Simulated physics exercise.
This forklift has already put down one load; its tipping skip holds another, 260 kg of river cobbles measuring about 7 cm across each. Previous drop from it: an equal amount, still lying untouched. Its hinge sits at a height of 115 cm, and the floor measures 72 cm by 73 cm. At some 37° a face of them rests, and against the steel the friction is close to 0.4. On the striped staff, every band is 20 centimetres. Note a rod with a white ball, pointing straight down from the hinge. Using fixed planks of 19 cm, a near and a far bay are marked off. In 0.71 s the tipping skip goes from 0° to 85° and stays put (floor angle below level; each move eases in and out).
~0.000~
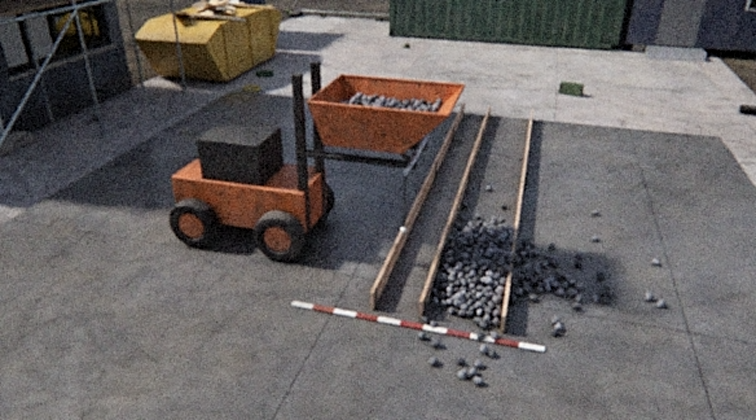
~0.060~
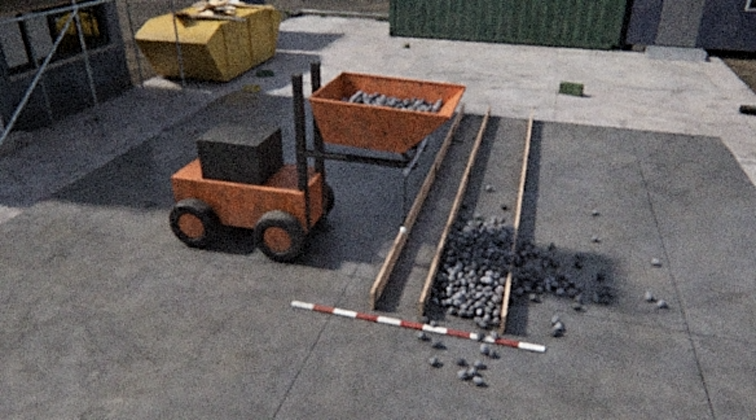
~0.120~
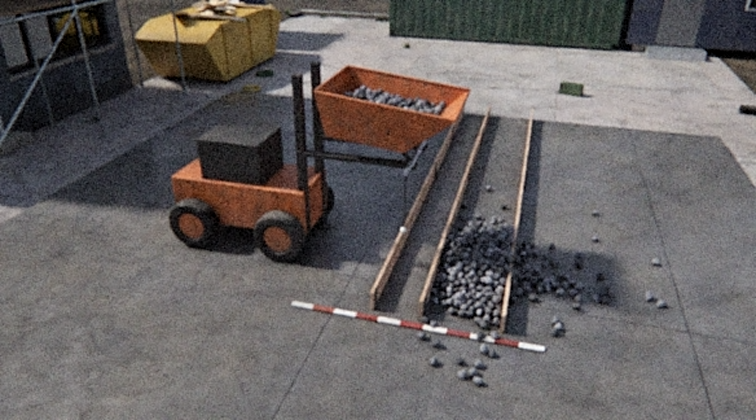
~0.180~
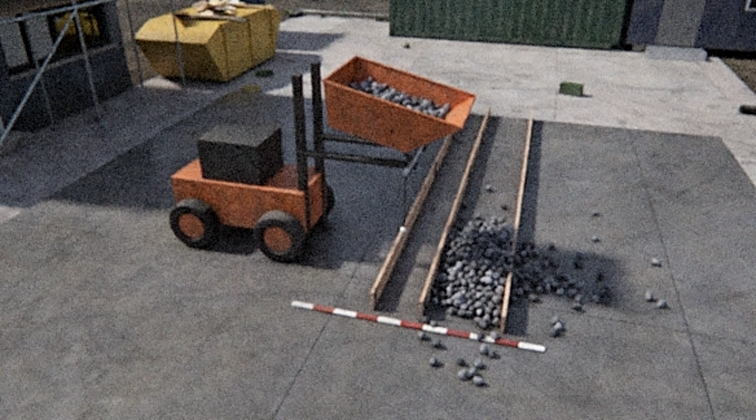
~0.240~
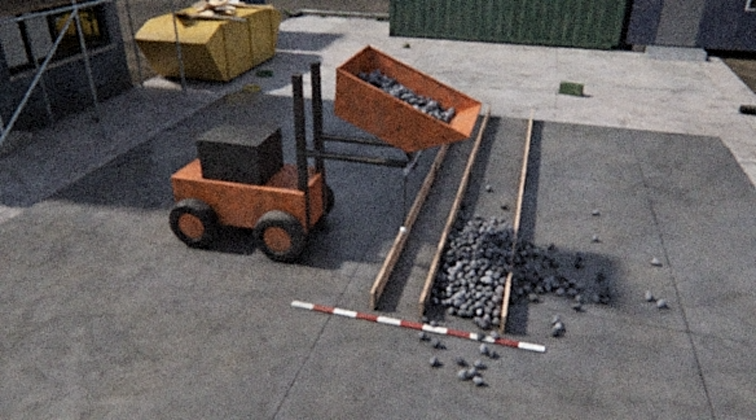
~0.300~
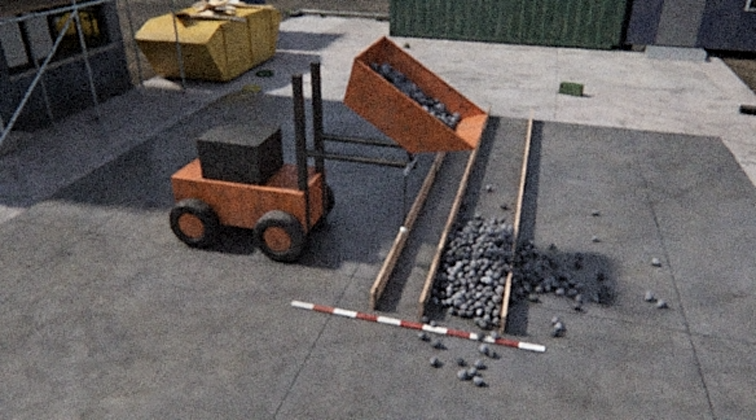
In a paved yard, an orange forklift stands still beside wooden boards and a heap of grey stones while its raised, stone-loaded skip tilts steadily, the left end rising and the right lip dipping toward the boards.
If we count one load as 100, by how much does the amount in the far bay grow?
By about 7.
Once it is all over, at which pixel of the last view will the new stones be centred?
Middle: Approx. (558, 277) px.
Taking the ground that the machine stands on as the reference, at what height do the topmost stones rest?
It sits around 30 centimetres higher than that ground.
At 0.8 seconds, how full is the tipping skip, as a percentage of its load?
About 75 per cent is held.
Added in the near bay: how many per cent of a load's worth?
My estimate is about 0 per cent of a load.
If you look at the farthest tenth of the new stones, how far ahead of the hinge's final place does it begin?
Roughly 240 centimetres.
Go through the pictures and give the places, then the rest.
In the first frame, the tipping skip is at 0°, its lip at (449, 116); the top of the load is at (390, 106). The earlier load is highest near (495, 249), 25 cm above ground level, 90 % in the far bay, 10 % past the last board.
In the second frame, the tipping skip is at 2°, its lip at (451, 117); the top of the load is at (375, 102); the stones move at 0.4 m/s on average.
In the third frame, lip at (455, 121), floor tilted 6°, highest stones at (369, 95); the stones move at 0.8 m/s on average.
In the fourth frame, lip at (462, 128), floor tilted 14°, highest stones at (363, 87); the stones move at 1.2 m/s on average.
In the fifth frame, lip at (469, 137), floor tilted 23°, highest stones at (372, 79); the stones move at 1.4 m/s on average.
In the sixth frame, the tipping skip is at 33°, its lip at (475, 149); the top of the load is at (379, 70); the stones move at 1.6 m/s on average.
After 0.5 s the floor is at 71°; in per cent of one load, 100 in the tipping skip, 90 in the far bay, 10 past the last board; the foremost stones are at (623, 278).
After 0.8 s the floor is at 85°; in per cent of one load, 76 in the tipping skip, 113 in the far bay, 10 past the last board; the foremost stones are at (623, 278).
After 1.2 s the floor is at 85°; in per cent of one load, 0 in the tipping skip, 107 in the far bay, 92 past the last board; the foremost stones are at (630, 287).
After 3.5 s the floor is at 85°; in per cent of one load, 0 in the tipping skip, 96 in the far bay, 103 past the last board; the foremost stones are past the picture's edge. Net gain in the far bay, 7.
